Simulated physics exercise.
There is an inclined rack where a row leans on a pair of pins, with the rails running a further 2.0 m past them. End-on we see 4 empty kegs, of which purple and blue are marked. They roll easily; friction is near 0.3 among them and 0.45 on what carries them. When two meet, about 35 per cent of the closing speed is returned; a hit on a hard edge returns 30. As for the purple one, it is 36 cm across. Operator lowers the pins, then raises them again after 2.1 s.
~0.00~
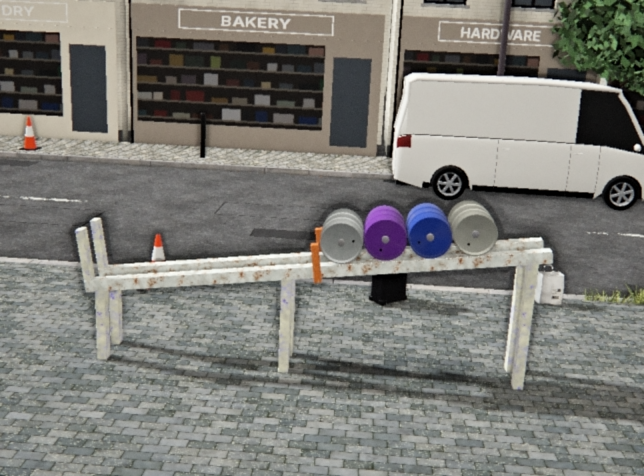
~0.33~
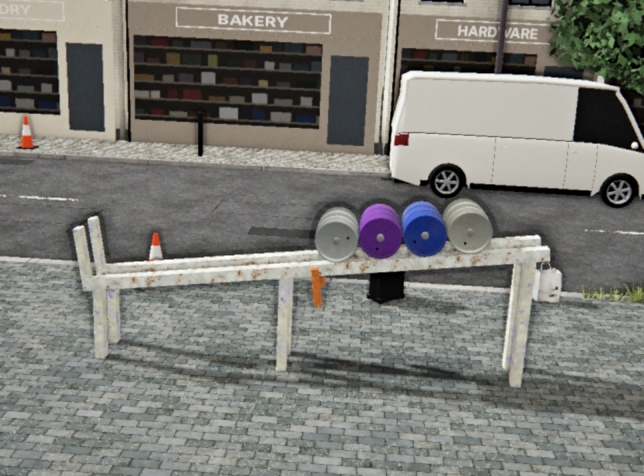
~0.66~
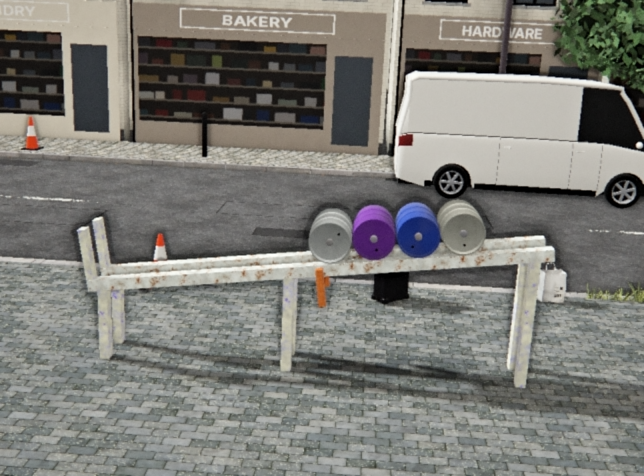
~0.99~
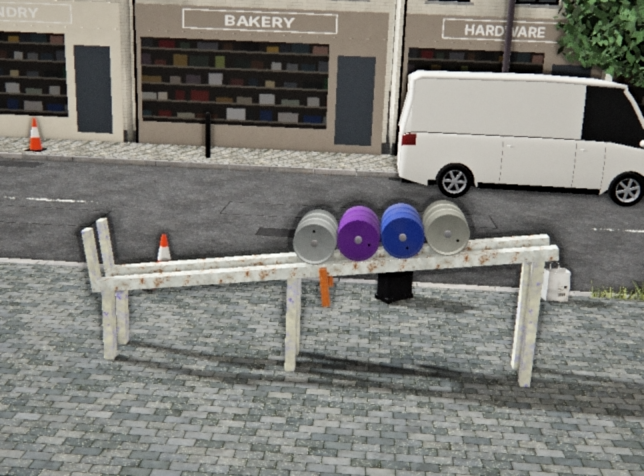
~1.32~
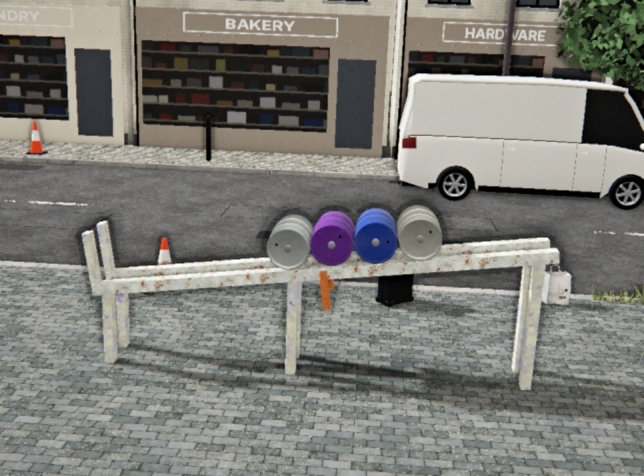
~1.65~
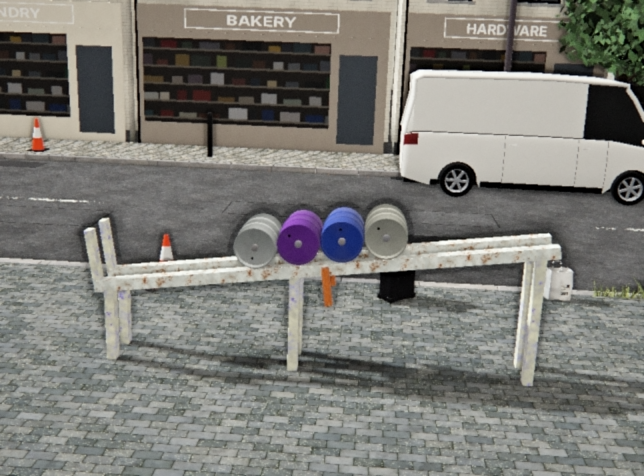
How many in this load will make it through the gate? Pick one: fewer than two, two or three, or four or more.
Four or more.
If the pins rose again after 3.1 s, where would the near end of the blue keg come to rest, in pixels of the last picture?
(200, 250), roughly.
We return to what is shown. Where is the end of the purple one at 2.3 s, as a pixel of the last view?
I'd point to somewhere near (205, 252).
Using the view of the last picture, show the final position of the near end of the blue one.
(201, 253).
By 2.0 s, purple is on the rails, 60 cm below the pins, rolling left; blue is on the rails, 25 cm below the pins, rolling left; 3 below the pins.
By 2.3 s, purple is on the rails, 95 cm below the pins, rolling left; blue is on the rails, 60 cm below the pins, rolling left; 4 below the pins.
Finally (3.4 s), purple is on the rails, 140 cm below the pins; blue is on the rails, 100 cm below the pins; 4 below the pins.
